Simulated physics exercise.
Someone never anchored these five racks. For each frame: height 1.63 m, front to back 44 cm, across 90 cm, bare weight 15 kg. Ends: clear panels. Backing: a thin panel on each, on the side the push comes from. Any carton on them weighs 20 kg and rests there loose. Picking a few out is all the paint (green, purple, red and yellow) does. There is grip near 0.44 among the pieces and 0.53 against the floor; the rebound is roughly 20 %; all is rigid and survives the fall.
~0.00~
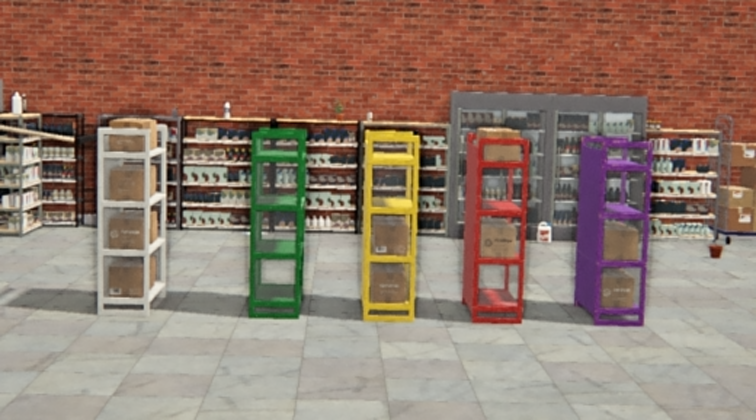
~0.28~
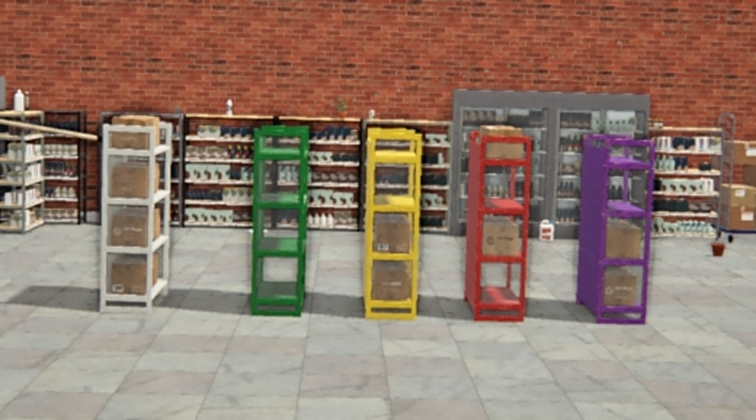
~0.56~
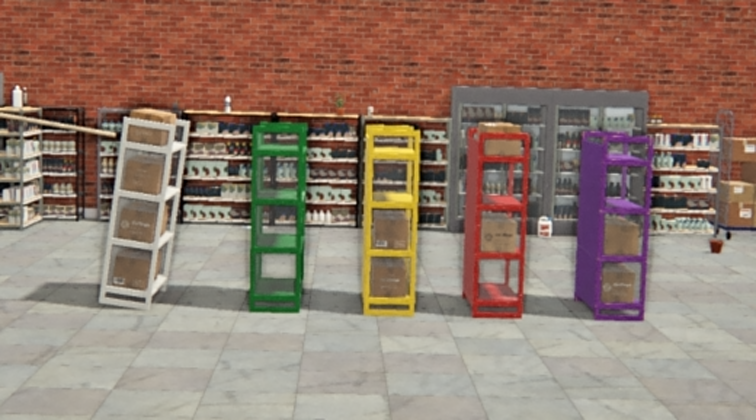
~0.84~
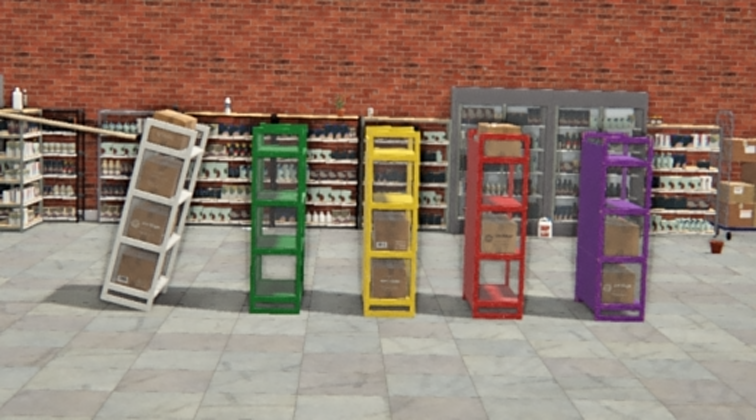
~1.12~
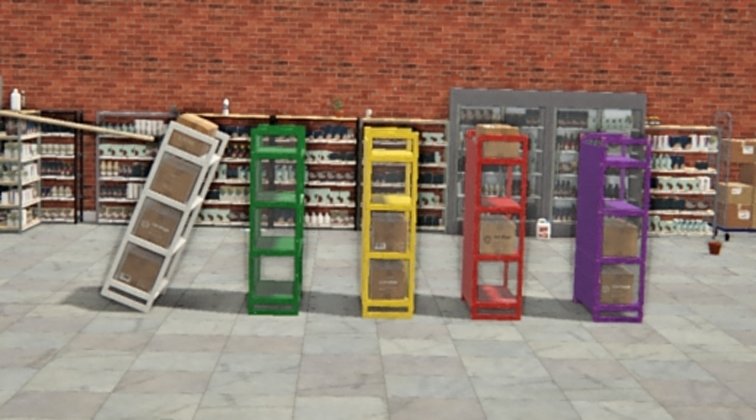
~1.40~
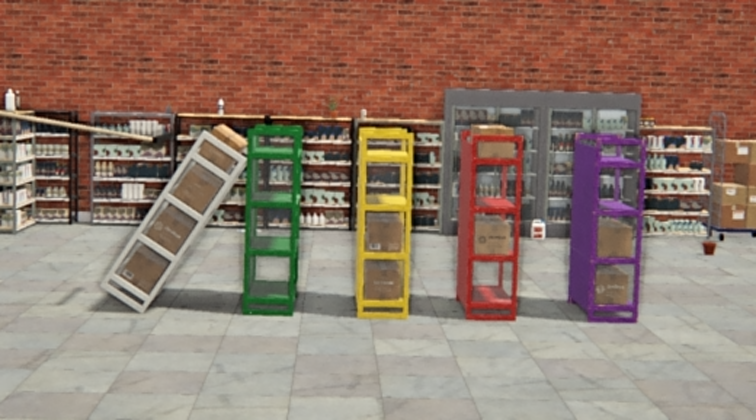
The clip opens on five upright shelving units, white, green, yellow, red and purple, standing in a row before a brick wall, most holding cardboard boxes. A pole from the left pushes the white unit, which tilts rightward, leaning further until its top is beside the green unit, while the other four stay upright.
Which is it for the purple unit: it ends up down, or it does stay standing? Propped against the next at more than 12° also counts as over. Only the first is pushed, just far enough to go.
The purple unit does not end up down.
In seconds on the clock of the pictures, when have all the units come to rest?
At about 3.5 s.
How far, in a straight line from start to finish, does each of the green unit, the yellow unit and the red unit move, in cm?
Net displacement, roughly: Green ~ 80 cm, yellow ~ 30 cm, red ~ 0 cm.
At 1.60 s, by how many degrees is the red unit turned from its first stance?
It's at some 0 degrees.
After 1.60 s, 4 cartons spilt or dropped; 1 of the 4 other units over; purple unit unmoved; green unit leaning 14°.
After 1.82 s, 6 cartons spilt or dropped; 1 of the 4 other units over; purple unit unmoved; green unit leaning 24°.
After 2.32 s, 6 cartons spilt or dropped; 2 of the 4 other units over; purple unit unmoved; yellow unit leaning 17°.
At rest (3.6 s), 7 cartons spilt or dropped; 2 of the 4 other units over; purple unit unmoved; yellow unit leaning 15°; green unit leaning 15°. Two left standing. As the last picture would show them, middles, purple unit near (605, 225), yellow unit near (415, 218).
